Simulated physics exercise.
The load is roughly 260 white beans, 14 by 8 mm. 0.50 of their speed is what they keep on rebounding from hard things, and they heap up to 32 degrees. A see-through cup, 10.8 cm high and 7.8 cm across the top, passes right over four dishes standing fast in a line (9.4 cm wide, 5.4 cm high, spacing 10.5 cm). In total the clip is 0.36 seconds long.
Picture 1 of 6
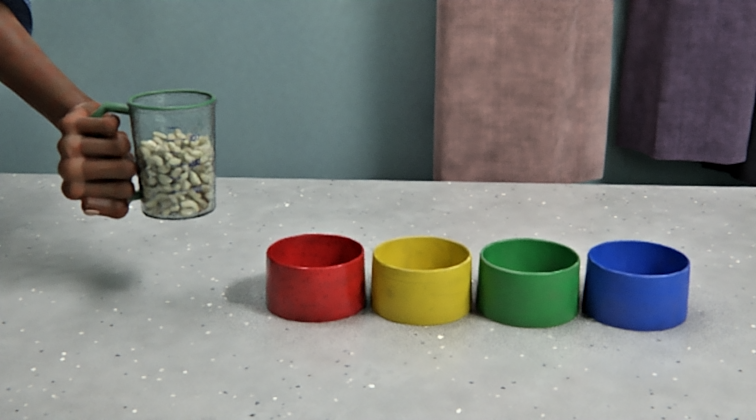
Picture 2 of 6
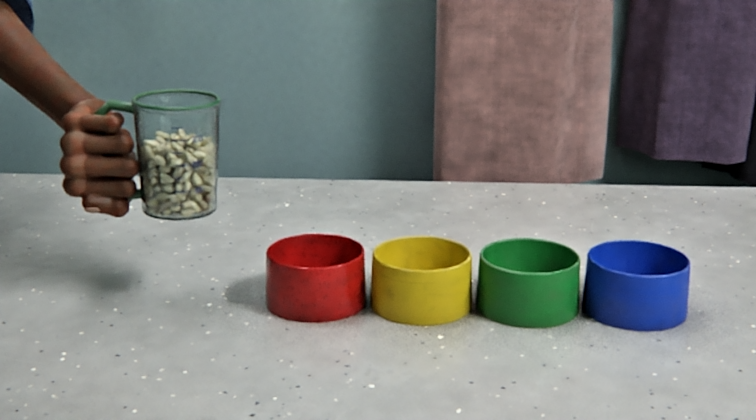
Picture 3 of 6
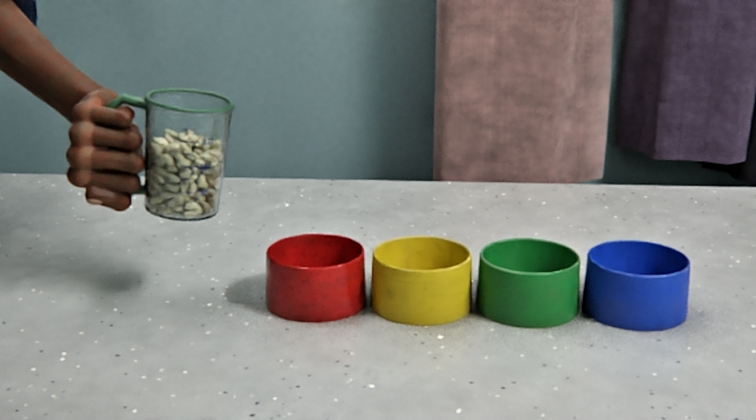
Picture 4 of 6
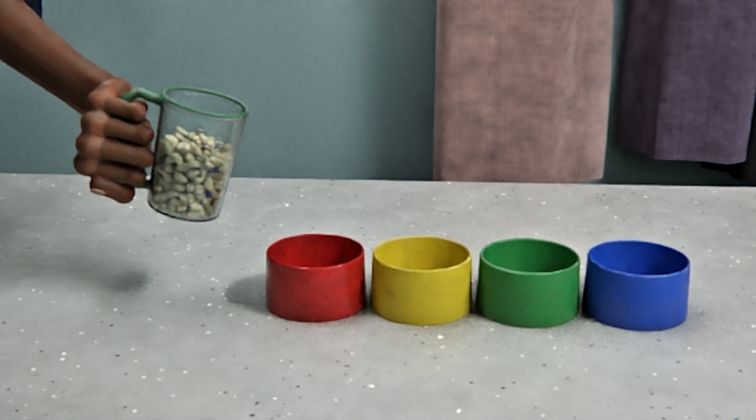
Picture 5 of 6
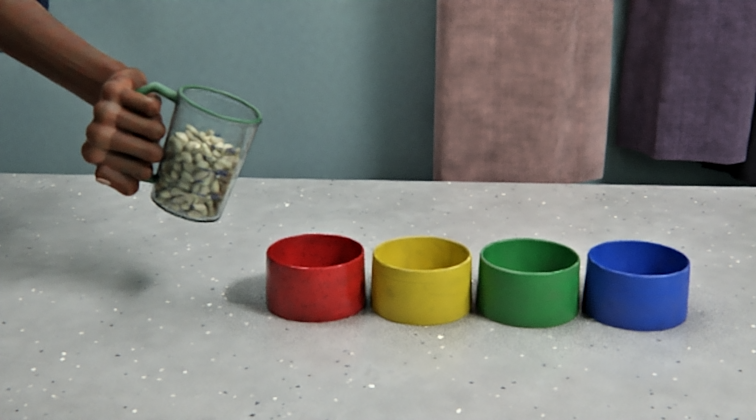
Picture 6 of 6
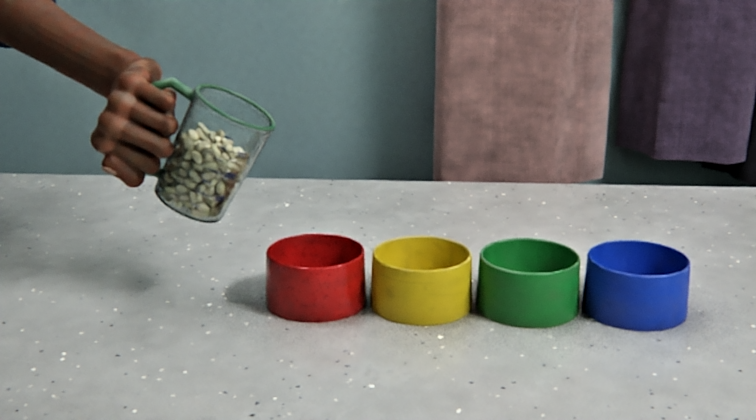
On a speckled grey countertop, a hand holds a clear cup of white beans to the left of red, yellow, green and blue dishes in a row, then moves it slightly right while steadily tilting it toward them.
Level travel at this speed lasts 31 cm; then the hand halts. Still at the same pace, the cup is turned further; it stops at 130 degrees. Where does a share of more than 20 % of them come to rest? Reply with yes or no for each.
Red: No, blue: No, green: No, yellow: Yes, counter: No.
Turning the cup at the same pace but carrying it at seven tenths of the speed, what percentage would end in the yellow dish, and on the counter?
Shares: Yellow 10, counter 20.
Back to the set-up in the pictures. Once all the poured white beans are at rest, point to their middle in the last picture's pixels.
Centre at rest: Approx. (425, 278) px.
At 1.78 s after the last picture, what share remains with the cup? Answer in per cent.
Around 0 in a hundred.
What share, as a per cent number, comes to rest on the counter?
0 %.
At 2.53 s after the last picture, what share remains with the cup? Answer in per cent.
Close to 0 per cent of the load, I'd guess.
Then, 1.07 s after the last picture, tilt 128 degrees; cup holds 45 %, yellow 55 %.
Then, 1.78 s after the last picture, tilt 130 degrees; cup holds 0 %, yellow 100 %.
Then, 2.53 s after the last picture, tilt 130 degrees; cup holds 0 %, yellow 100 %.
In the end, red 0 %, blue 0 %, green 0 %, yellow 100 %, counter 0 %.
